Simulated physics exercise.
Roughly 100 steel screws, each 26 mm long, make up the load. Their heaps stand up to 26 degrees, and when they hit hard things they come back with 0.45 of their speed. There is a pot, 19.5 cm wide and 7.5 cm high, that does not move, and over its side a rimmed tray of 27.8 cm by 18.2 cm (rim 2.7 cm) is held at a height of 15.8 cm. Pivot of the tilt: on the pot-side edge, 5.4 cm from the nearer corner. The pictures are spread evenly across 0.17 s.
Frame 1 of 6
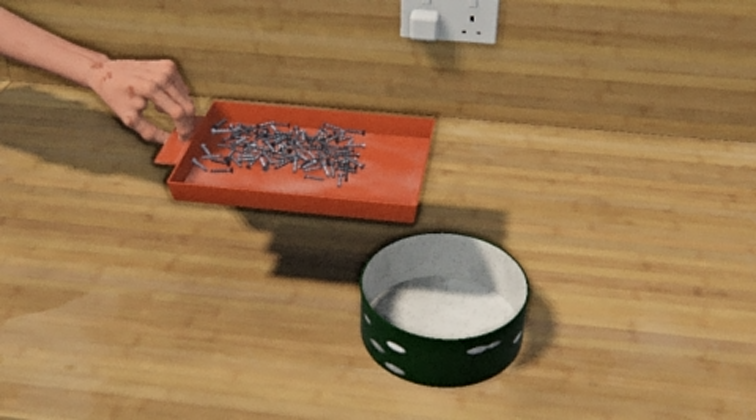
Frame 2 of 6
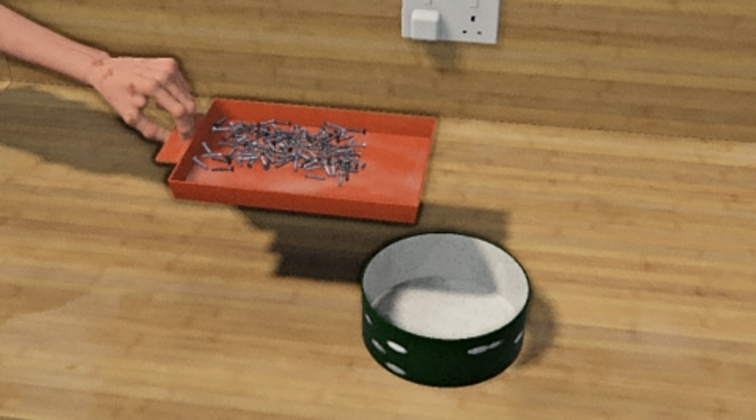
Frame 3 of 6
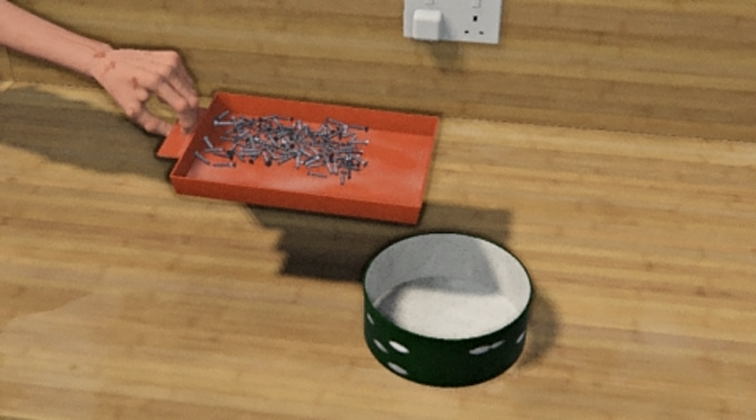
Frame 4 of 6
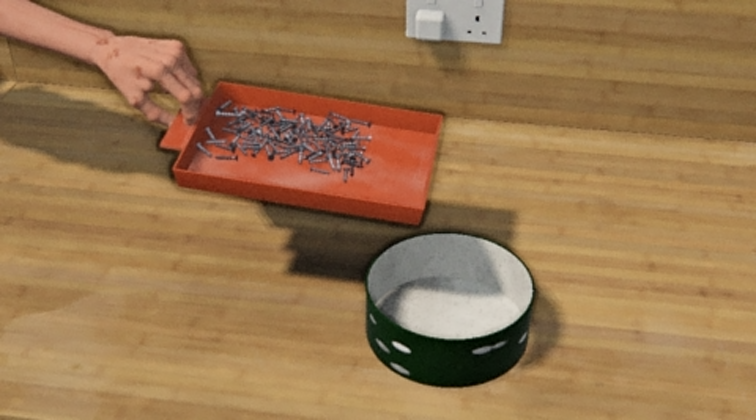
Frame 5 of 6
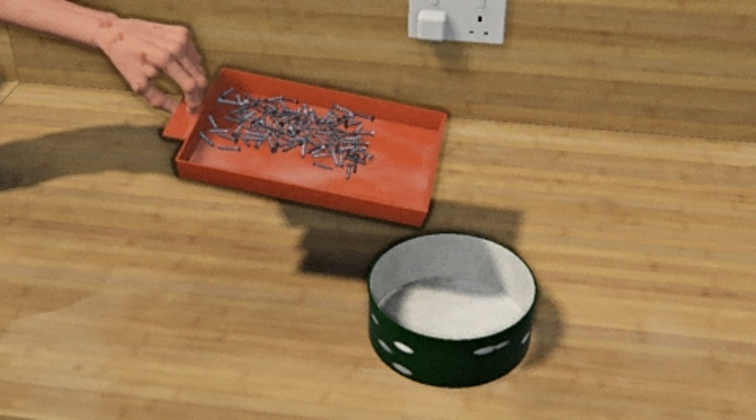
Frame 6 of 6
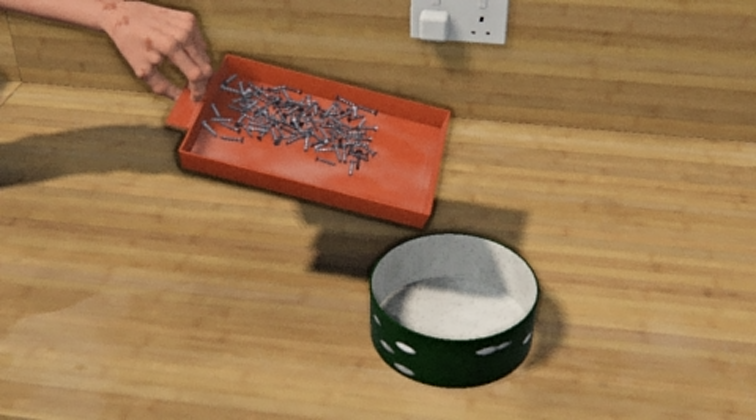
On a wooden counter below a wall socket, a hand held a red tray of small metal screws near a green pot, then slowly raised the handle side, tilting the tray toward the right.
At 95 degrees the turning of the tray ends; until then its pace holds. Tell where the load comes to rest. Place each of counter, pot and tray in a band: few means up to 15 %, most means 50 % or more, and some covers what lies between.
Counter: Few; pot: Most; tray: Few.
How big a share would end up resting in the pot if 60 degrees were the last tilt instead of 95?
40 percent.
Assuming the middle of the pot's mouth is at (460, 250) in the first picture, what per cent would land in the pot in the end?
Roughly 75 per cent.
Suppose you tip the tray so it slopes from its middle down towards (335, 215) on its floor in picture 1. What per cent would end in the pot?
Some 80 per cent.
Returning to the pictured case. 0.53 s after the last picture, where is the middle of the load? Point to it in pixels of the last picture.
Estimated centre of load: Around (434, 231).
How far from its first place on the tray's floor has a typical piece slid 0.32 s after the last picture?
By then it sits near 7 cm from where it began.
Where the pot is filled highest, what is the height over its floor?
About 2.0 cm.
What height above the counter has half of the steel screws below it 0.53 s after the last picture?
Roughly 16 centimetres.
Then, 0.32 s after the last picture, tilt 54 degrees; the tray holds 100 %, the pot 0 %.
Then, 0.53 s after the last picture, tilt 80 degrees; the tray holds 70 %, the pot 10 %.
Then, 0.86 s after the last picture, tilt 95 degrees; the tray holds 5 %, the pot 95 %.
In the end, counter 0 %, pot 100 %, tray 0 %.
